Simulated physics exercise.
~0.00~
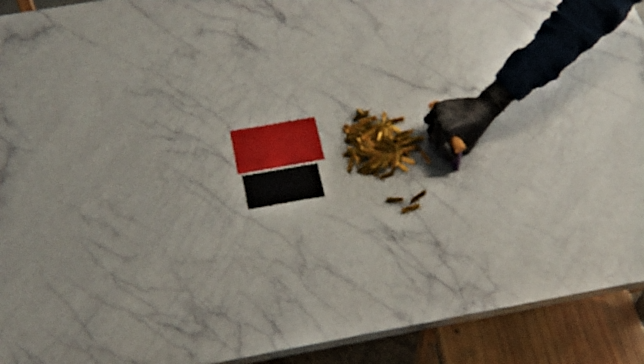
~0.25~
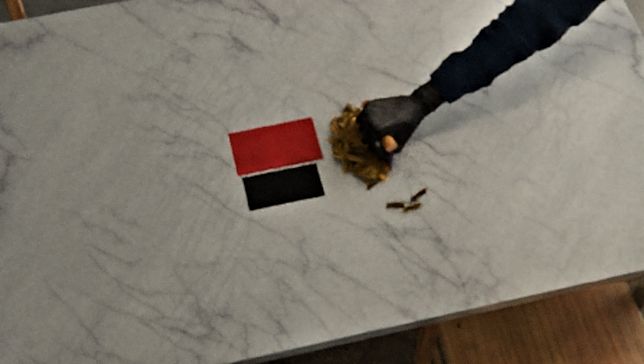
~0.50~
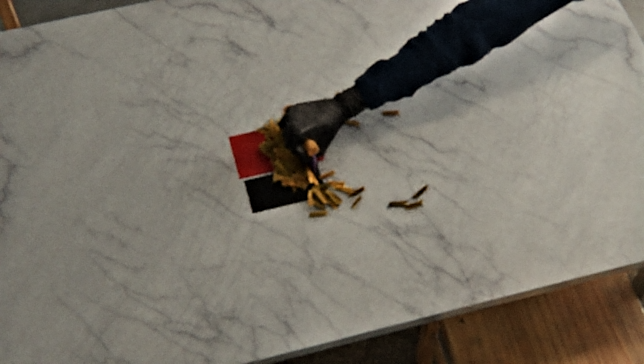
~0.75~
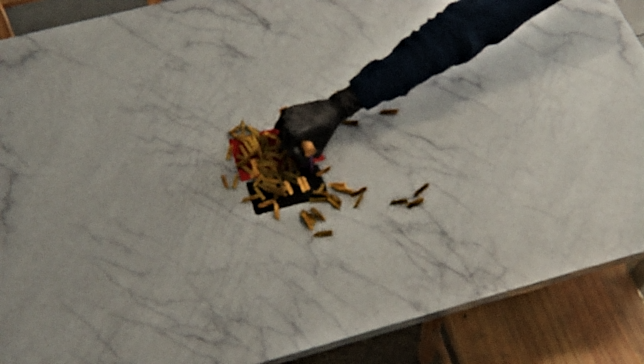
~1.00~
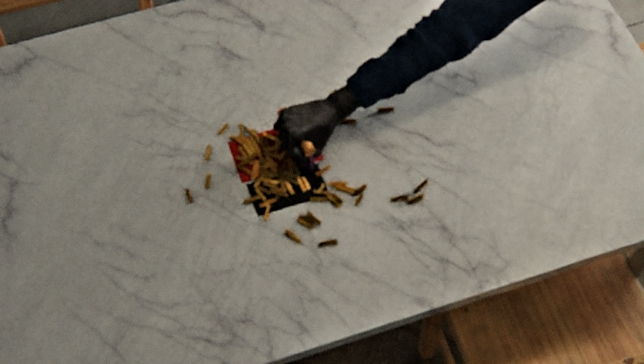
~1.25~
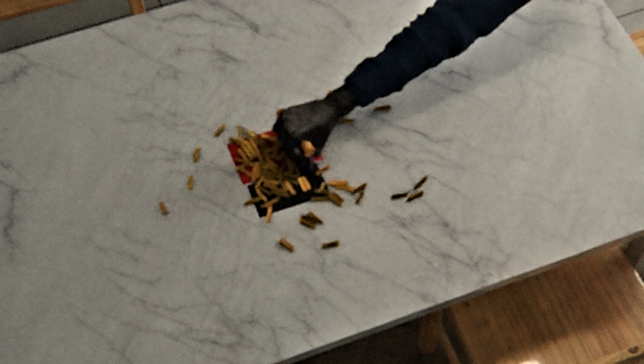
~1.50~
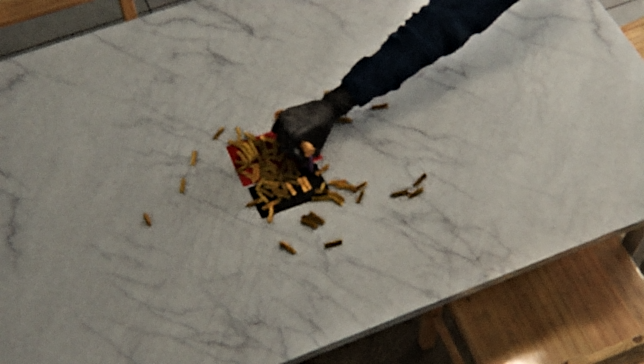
On a marble tabletop, a dark-gloved hand sweeping a pile of dry pasta left, scattering pieces over and around red and black mats.
